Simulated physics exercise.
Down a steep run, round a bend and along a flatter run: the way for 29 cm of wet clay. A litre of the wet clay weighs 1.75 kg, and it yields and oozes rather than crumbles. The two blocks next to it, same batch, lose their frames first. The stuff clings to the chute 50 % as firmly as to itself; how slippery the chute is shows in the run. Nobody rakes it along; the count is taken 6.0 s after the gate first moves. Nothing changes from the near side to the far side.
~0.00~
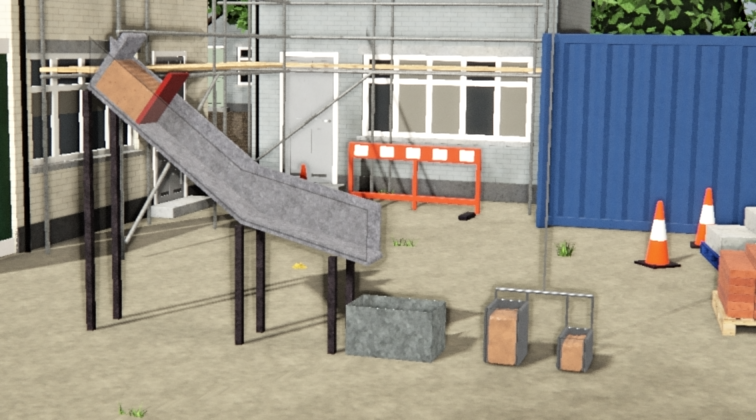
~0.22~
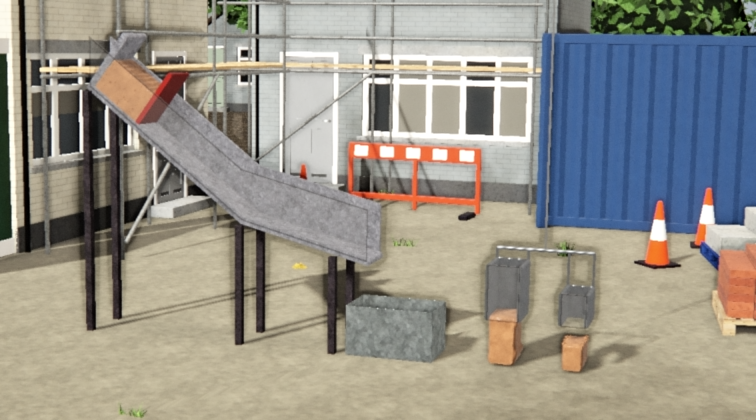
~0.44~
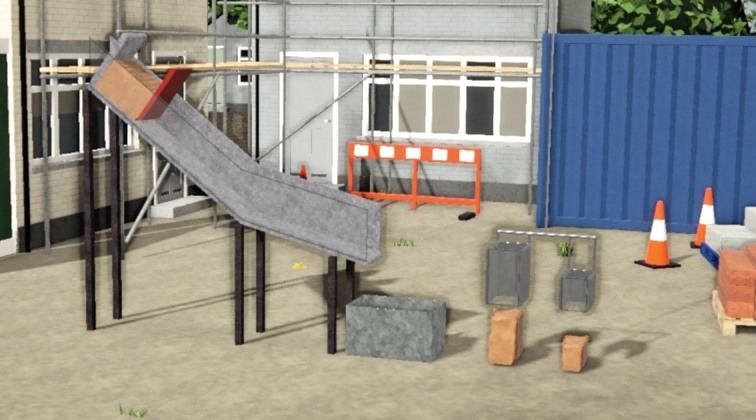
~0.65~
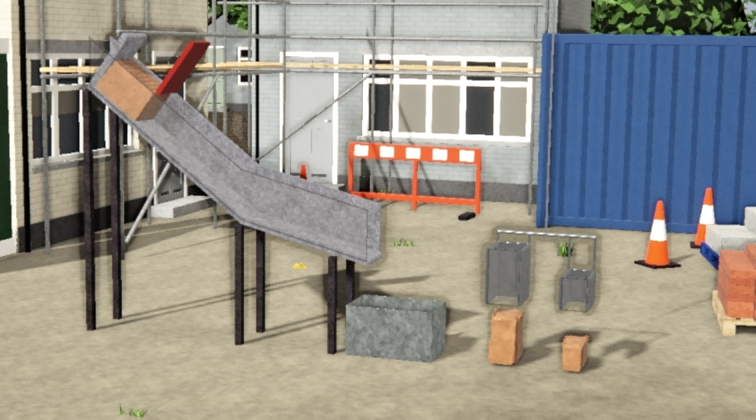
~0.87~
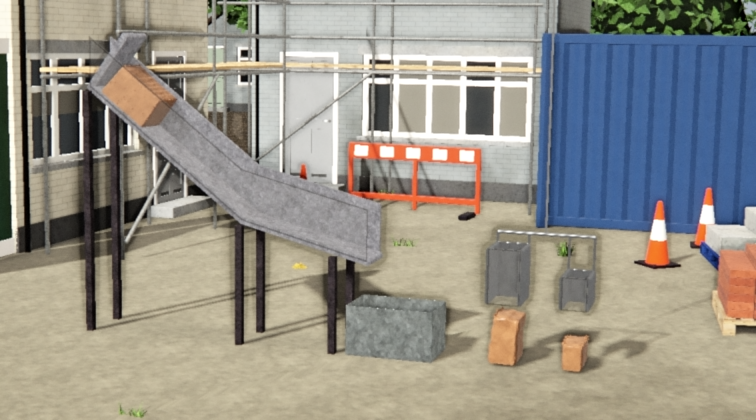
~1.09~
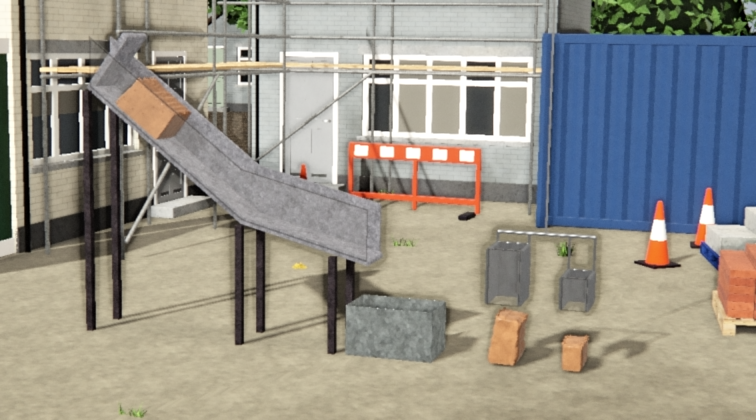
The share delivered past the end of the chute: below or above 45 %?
The share delivered past the end of the chute is below 45 %.
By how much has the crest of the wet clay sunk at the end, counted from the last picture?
Roughly 97.0 cm.
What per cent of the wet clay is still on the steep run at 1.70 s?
About 90 %.
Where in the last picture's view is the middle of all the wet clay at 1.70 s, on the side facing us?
At about (225, 182).
After 1.70 s, 88 % is on the steep run, 12 % on the flatter one and 0 % past the end.
After 2.42 s, none is on the steep run, all on the flatter one and 0 % past the end.
After 3.15 s, none is on the steep run, all on the flatter one and 0 % past the end.
After 3.87 s, none is on the steep run, all on the flatter one and 0 % past the end.
After 6.35 s, none is on the steep run, all on the flatter one and 0 % past the end.
